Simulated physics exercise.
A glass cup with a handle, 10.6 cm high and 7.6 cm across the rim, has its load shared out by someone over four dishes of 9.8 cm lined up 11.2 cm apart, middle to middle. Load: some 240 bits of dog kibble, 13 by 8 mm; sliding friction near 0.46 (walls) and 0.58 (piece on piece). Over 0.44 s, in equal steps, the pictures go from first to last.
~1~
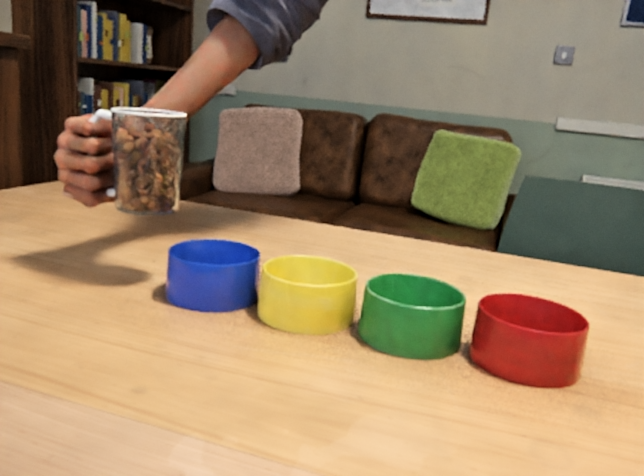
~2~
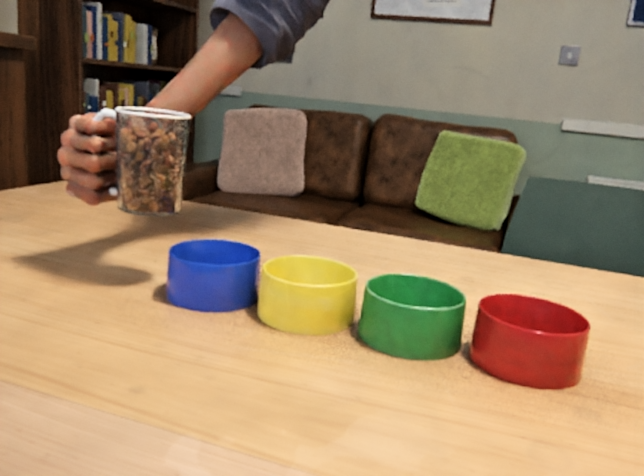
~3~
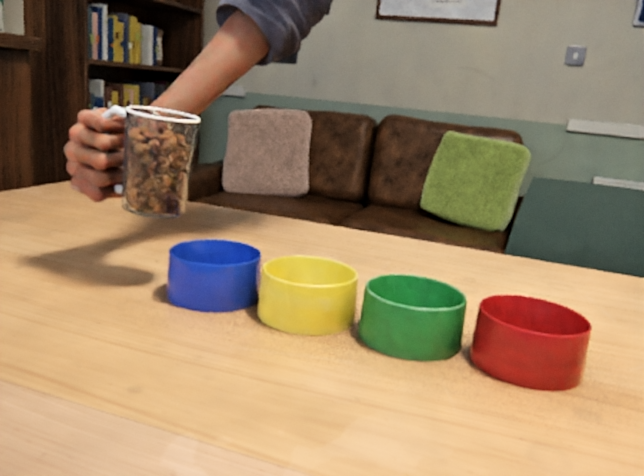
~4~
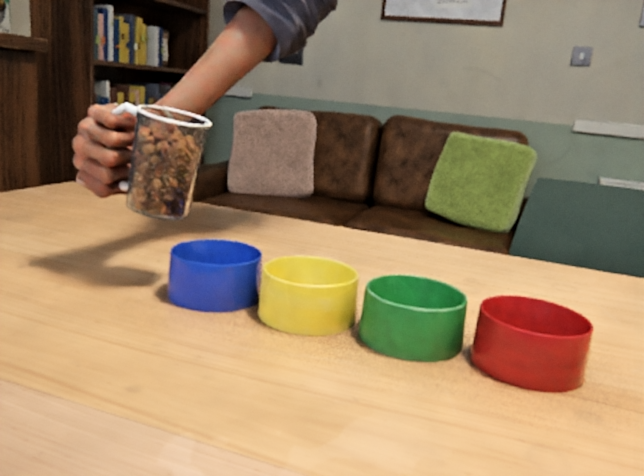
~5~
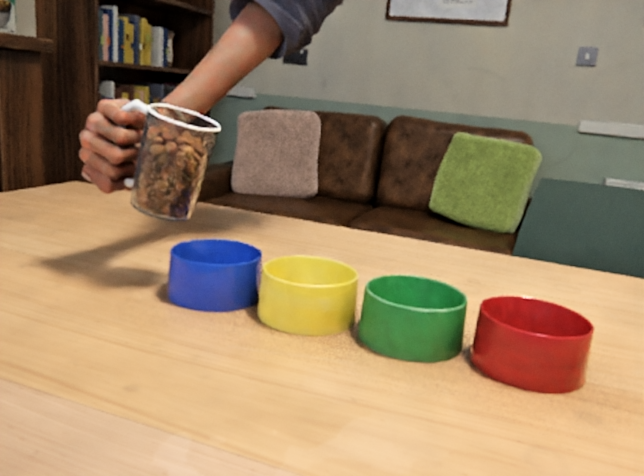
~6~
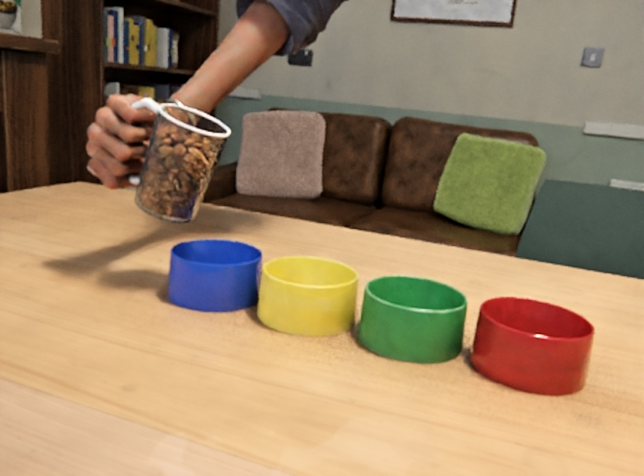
Above a wooden table, a hand moves a cup of brown pieces slightly right, tilting it.
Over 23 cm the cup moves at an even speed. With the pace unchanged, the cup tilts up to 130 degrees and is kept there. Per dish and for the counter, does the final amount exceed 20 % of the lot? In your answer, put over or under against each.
Red - under; blue - under; green - over; yellow - under; counter - under.
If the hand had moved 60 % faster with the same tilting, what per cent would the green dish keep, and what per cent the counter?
In that case: Green 90, and counter 10.
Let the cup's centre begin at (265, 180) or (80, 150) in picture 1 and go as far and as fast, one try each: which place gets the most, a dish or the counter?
The winner: Red; yellow.
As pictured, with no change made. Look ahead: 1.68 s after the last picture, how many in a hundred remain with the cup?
I'd put it at roughly 90 per cent.
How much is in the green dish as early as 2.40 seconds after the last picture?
Estimate to date: Some 90 %.
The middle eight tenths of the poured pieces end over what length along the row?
About 7 cm.
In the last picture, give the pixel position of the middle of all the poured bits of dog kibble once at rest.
My guess is close to (401, 316).
Then, 1.01 s after the last picture, tilt 70 degrees; cup holds 100 %.
Then, 1.68 s after the last picture, tilt 104 degrees; cup holds 90 %, yellow 5 %.
Then, 2.40 s after the last picture, tilt 130 degrees; cup holds 0 %, green 90 %.
In the end, red 0 %, blue 0 %, green 85 %, yellow 5 %, counter 10 %.
